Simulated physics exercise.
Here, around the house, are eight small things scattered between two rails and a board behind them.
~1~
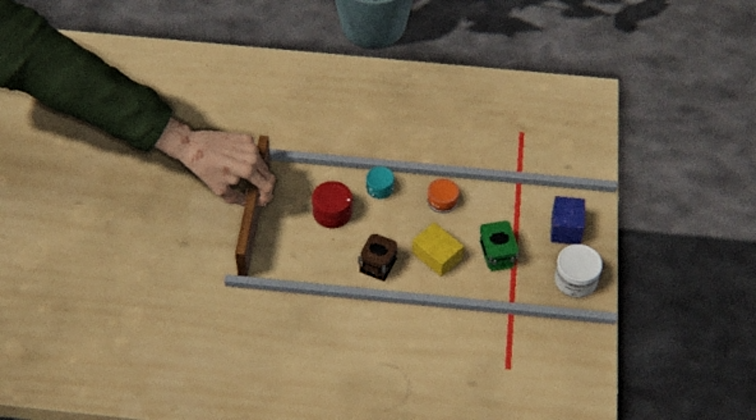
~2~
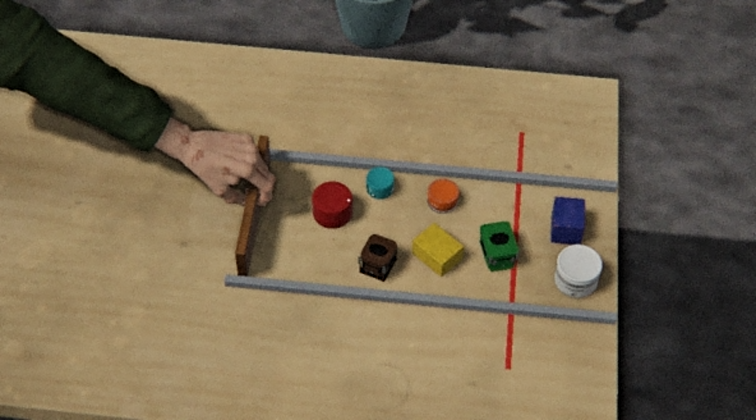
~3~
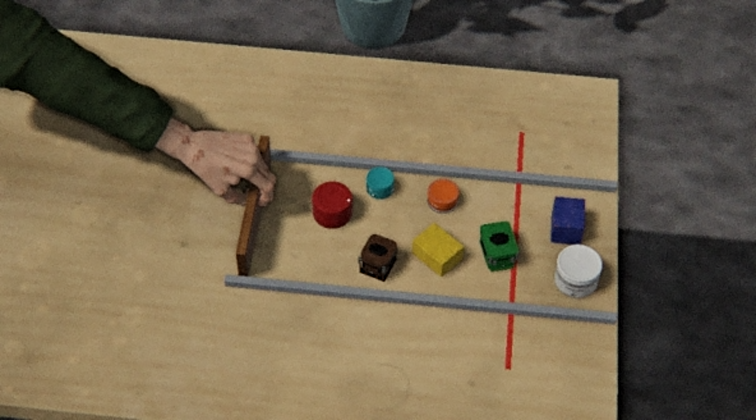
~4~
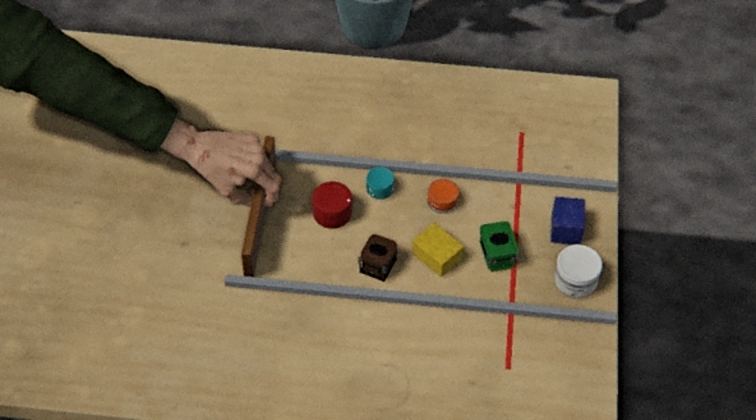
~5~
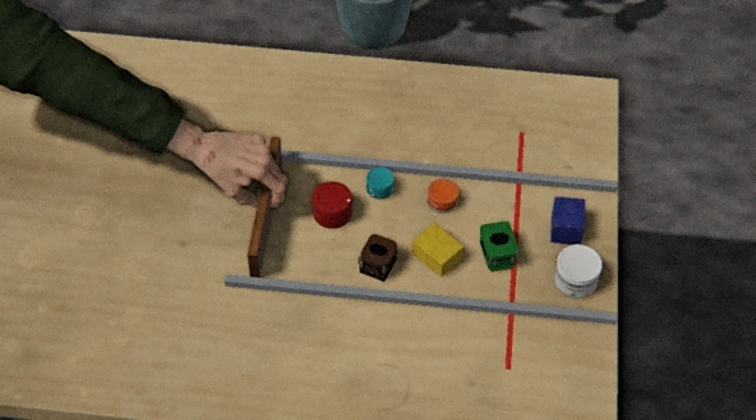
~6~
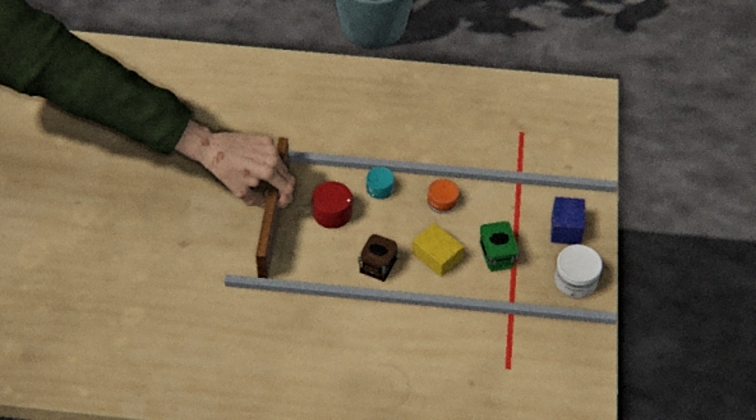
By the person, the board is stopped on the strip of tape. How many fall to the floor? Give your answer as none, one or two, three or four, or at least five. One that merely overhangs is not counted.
The count is none.
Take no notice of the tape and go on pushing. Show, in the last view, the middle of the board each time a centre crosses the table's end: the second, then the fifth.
Near (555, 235) first, near (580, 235) second.
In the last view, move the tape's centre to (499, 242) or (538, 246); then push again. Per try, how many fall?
The counts would come to 0 and 0.
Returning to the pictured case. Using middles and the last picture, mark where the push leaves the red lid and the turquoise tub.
Listed as asked: First (537, 223), and then (532, 195).
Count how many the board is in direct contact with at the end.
The number is 3.
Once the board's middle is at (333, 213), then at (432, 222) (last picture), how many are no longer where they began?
That makes 1 at the first spot and 6 at the second.
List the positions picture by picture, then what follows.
The first picture shows white tub (578, 271); blue block (568, 220); green case (498, 246); board (254, 206); tape (515, 243).
The second picture shows blue block (568, 221); yellow block (438, 250).
The third picture shows green case (498, 246); board (254, 206).
The fourth picture shows white tub (578, 272); red lid (332, 205).
The fifth picture shows blue block (568, 221); turquoise tub (380, 183).
The sixth picture shows white tub (578, 272); blue block (568, 221); green case (498, 246); board (274, 207); tape (515, 243).
Early on, none off yet; white tub at rest near (578, 272); blue block at rest near (568, 221); green case at rest near (498, 246).
Finally, the number that fall off is zero.
